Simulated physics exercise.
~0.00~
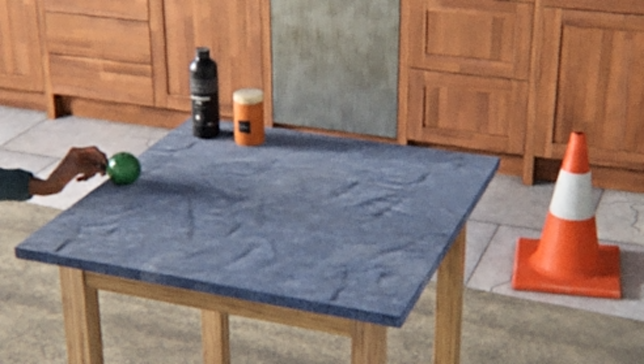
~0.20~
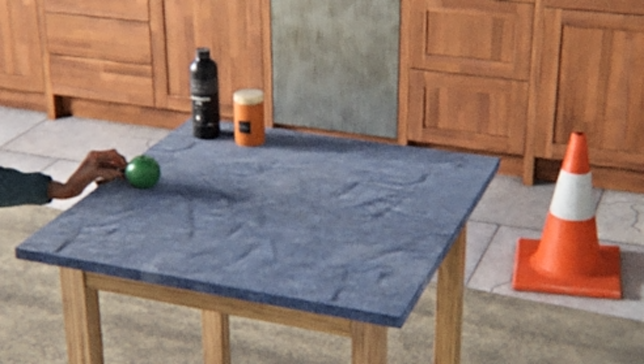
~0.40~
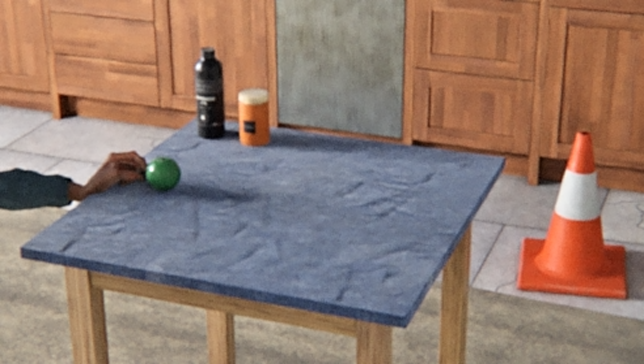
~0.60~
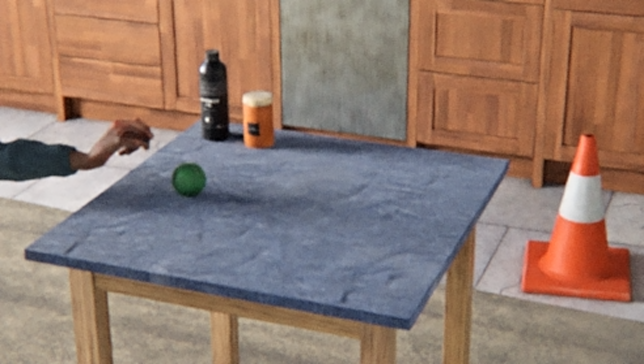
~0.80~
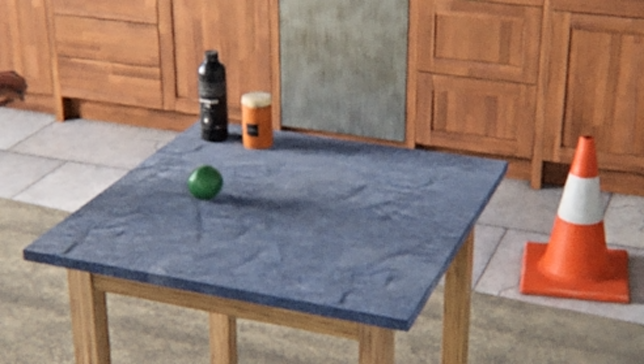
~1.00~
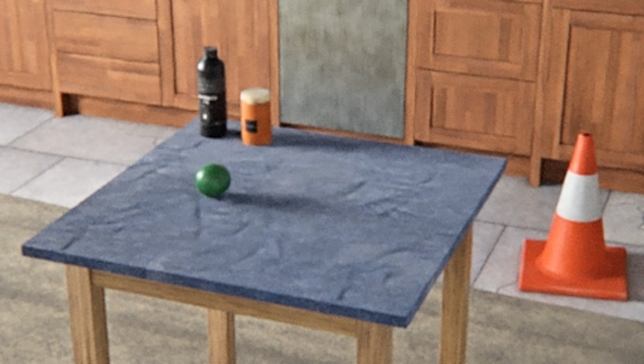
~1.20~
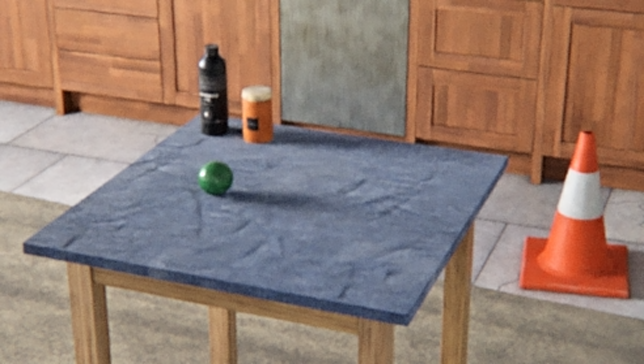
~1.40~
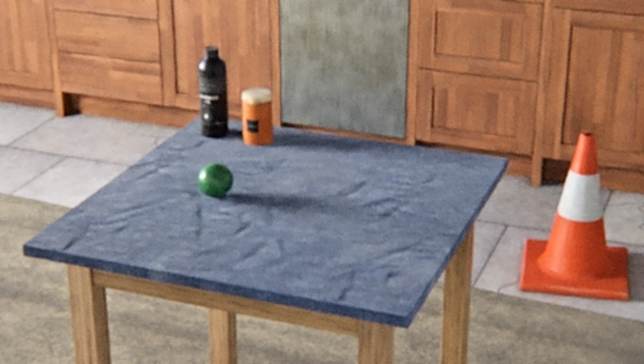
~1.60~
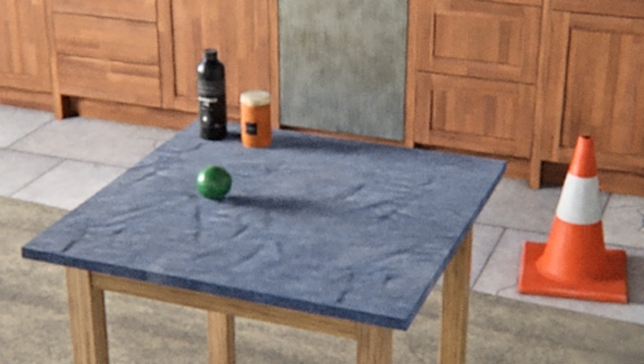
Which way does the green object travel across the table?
It travels to the right, away from the hand that pushes it.
